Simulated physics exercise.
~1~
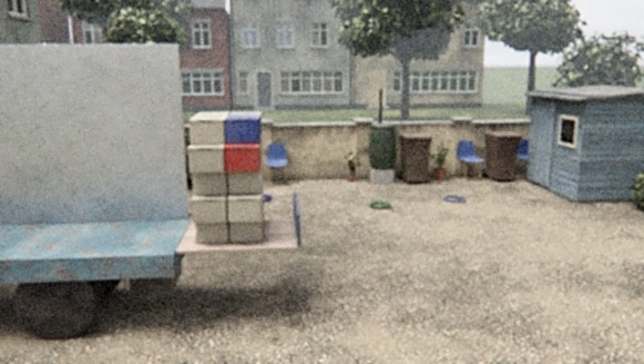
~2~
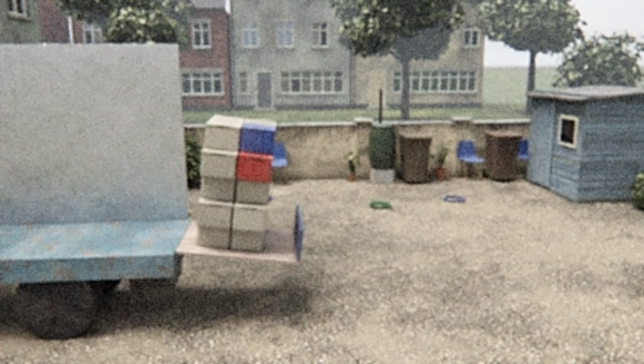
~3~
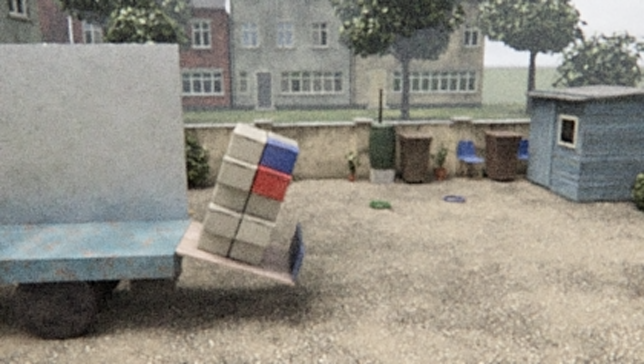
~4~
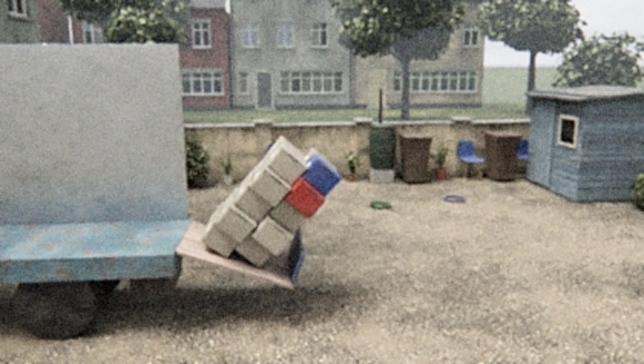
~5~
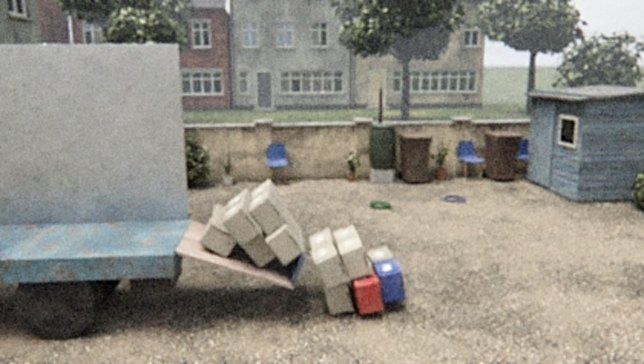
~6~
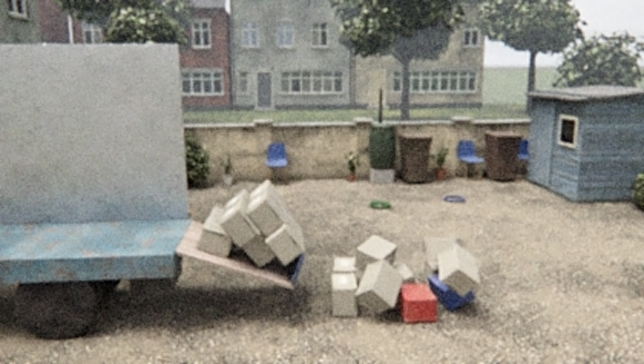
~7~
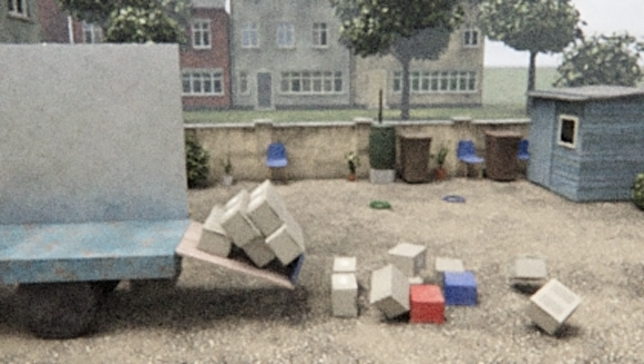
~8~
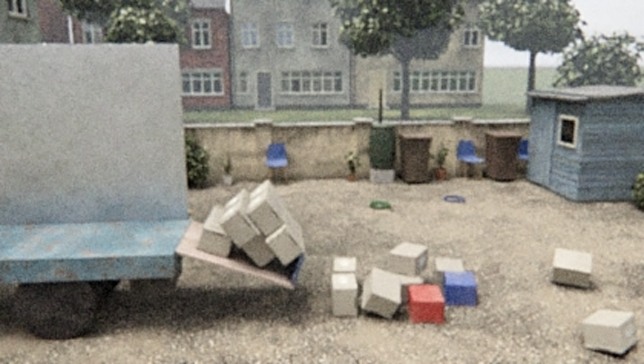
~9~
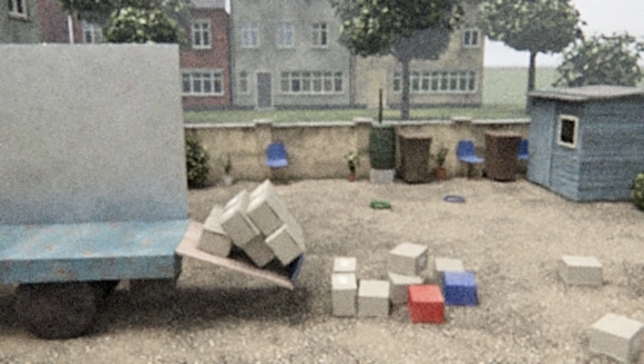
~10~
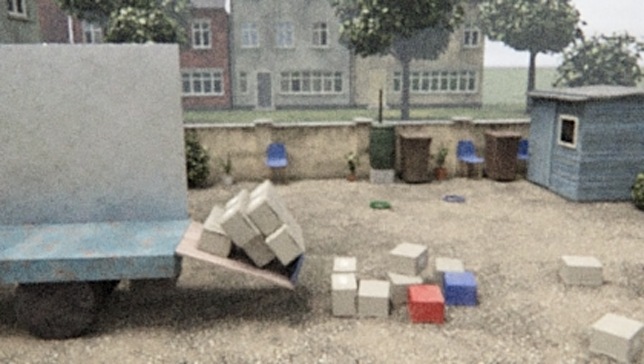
A tall stack of pale boxes, with one blue and one red near the top right, stands on the tail lift of a blue lorry at the left of a gravel yard. Seen from the side by a still camera, a low wall, houses, trees, bins and a blue shed lie behind. The platform tilts down to the right, and the stack leans with it. The upper boxes topple over the edge and tumble across the gravel, two pale ones rolling far right. Finally, the red and blue boxes rest upside down among scattered ones, while a slumped heap stays on the sloping platform.
